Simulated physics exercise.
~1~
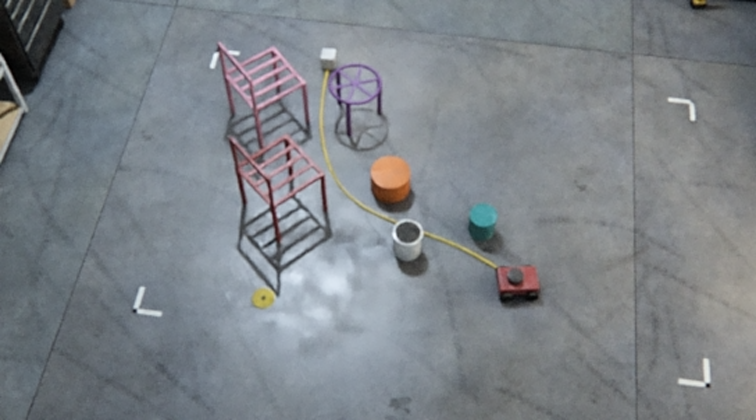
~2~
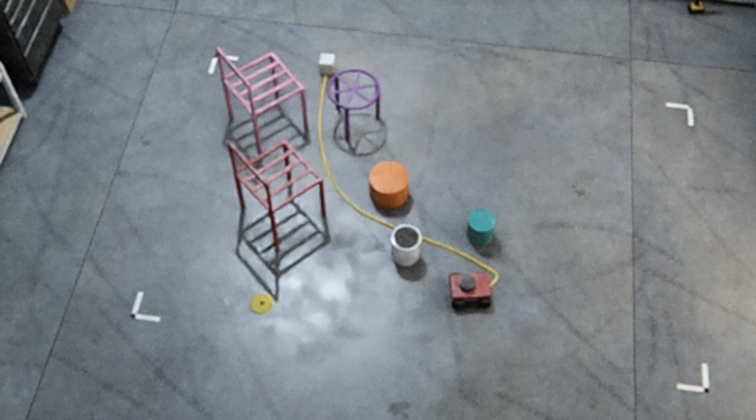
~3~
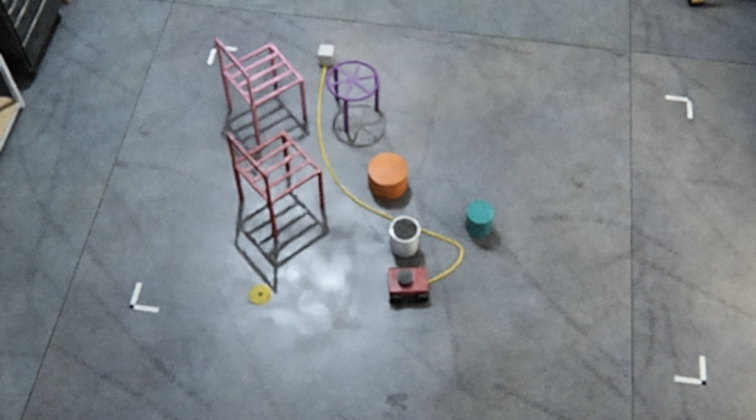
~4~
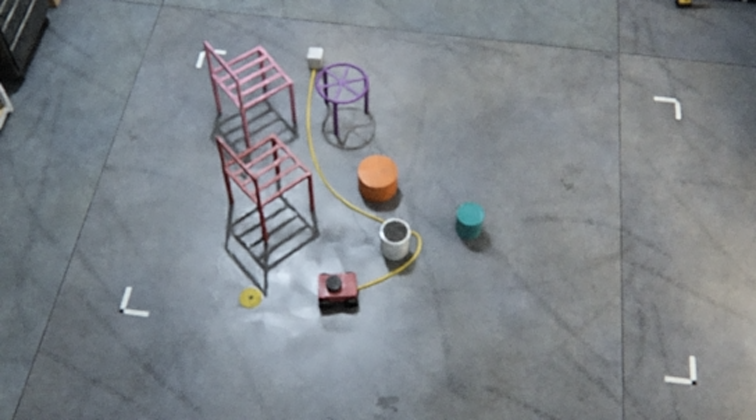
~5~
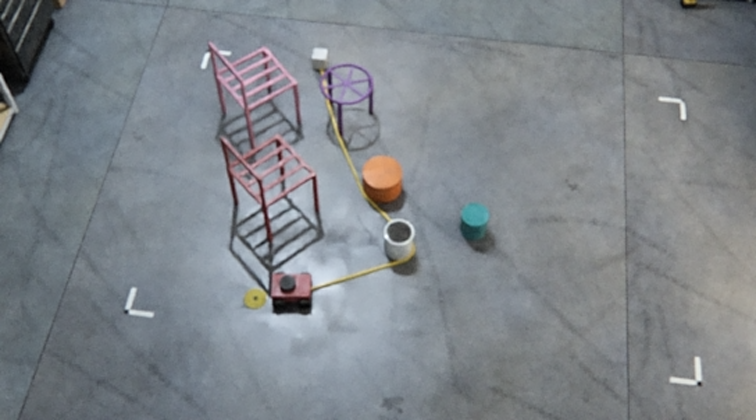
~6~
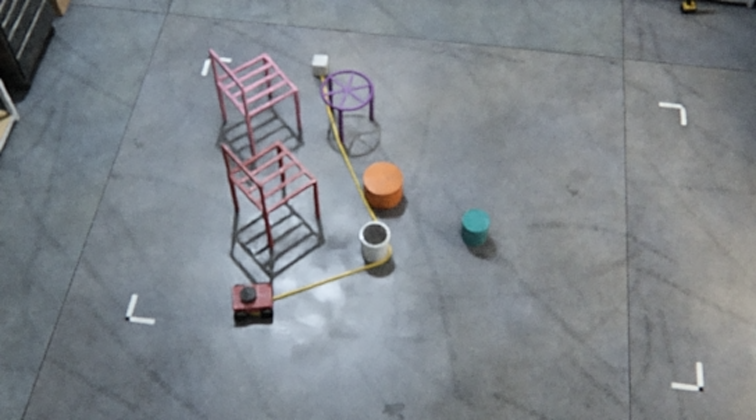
Red cart towing a yellow lead leftward past chairs, stool and tubs, pulling it taut and dragging the white pot left.
